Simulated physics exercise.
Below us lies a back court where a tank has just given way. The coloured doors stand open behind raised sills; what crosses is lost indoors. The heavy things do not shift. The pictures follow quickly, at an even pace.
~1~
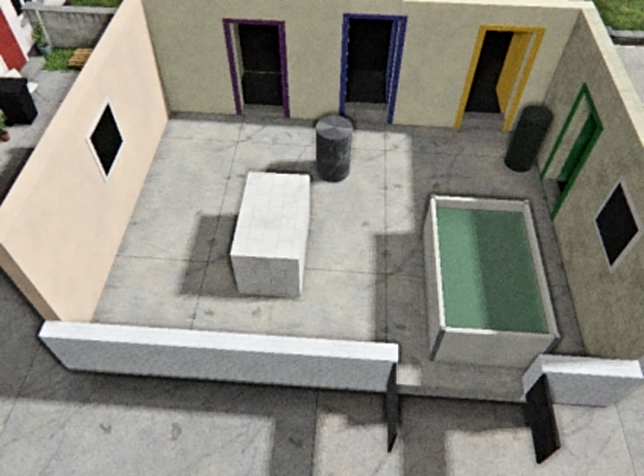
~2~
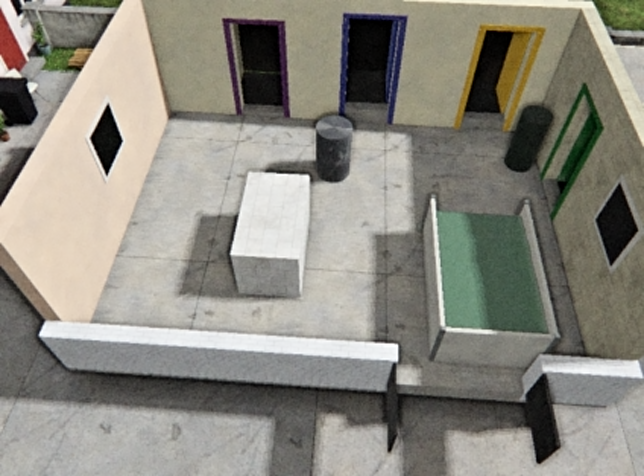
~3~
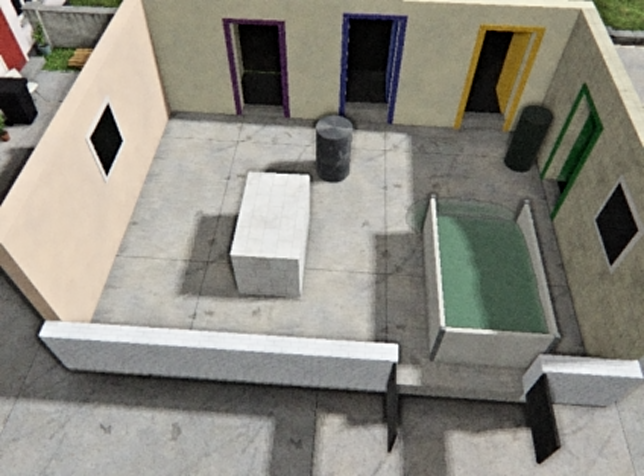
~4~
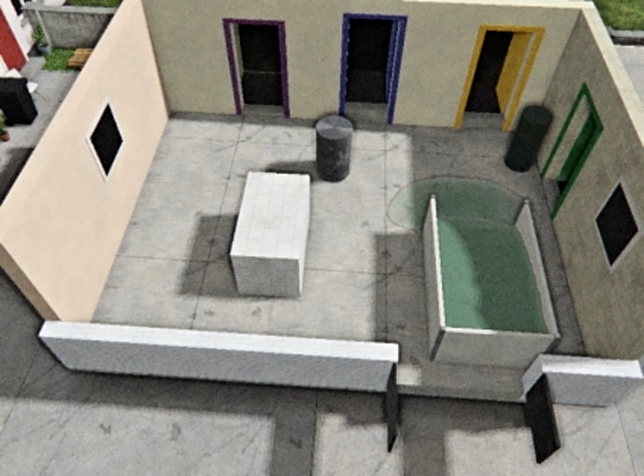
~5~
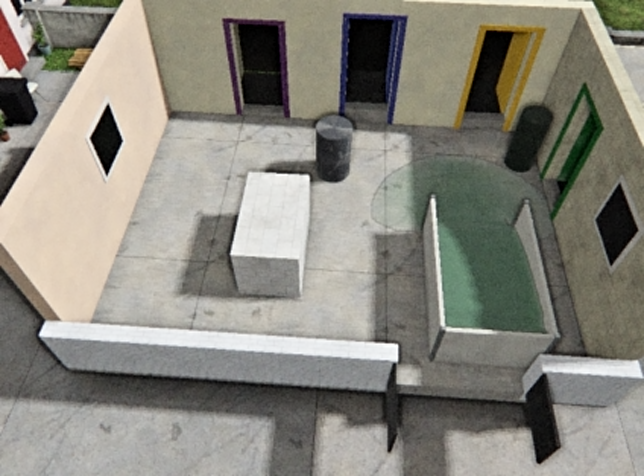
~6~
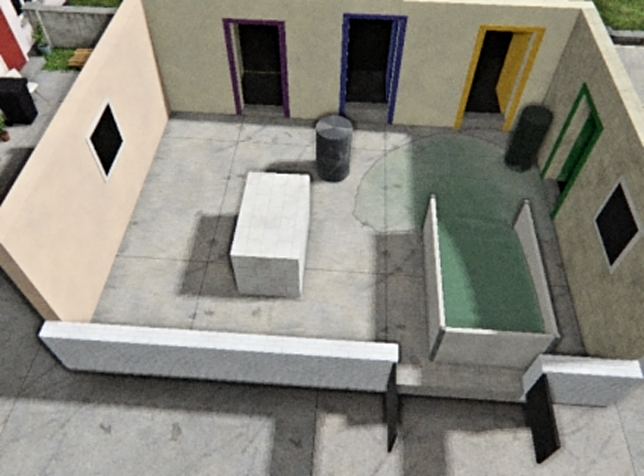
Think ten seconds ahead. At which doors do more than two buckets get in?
In the end: The blue door stays under that; the green door takes more than that; the yellow door takes more than that; the purple door stays under that.
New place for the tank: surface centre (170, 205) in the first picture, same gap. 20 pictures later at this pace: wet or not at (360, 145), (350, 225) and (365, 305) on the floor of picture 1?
In turn: Awash, no water, not flooded.
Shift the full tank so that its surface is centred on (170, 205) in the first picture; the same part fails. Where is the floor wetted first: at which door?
It is the one in purple.
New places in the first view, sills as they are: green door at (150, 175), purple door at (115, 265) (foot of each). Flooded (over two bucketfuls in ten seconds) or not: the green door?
Then: Green lets more in.
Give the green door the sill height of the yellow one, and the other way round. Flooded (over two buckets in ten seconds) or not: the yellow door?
My reading: The yellow door floods.
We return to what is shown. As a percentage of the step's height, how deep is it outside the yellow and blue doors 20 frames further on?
Near 120 and 50 in a hundred.
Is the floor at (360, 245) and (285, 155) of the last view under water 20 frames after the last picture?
As listed: Not flooded, wet.
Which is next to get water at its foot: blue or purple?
That is the door marked blue.
A moment on, water covers 30 % of the floor; the blue door wet at the sill, nothing in, the green door under two buckets in, the yellow door over two buckets in, the purple door not reached.
Next, water covers 35 % of the floor; the blue door wet at the sill, nothing in, the green door over two buckets in, the yellow door far over two buckets in, the purple door wet at the sill, nothing in.
Then, water covers 50 % of the floor; the blue door wet at the sill, nothing in, the green door far over two buckets in, the yellow door far over two buckets in, the purple door wet at the sill, nothing in.
Later, water covers 85 % of the floor; the blue door wet at the sill, nothing in, the green door far over two buckets in, the yellow door far over two buckets in, the purple door wet at the sill, nothing in.
In the end, water covers 100 % of the floor; the blue door wet at the sill, nothing in, the green door far over two buckets in, the yellow door far over two buckets in, the purple door wet at the sill, nothing in.
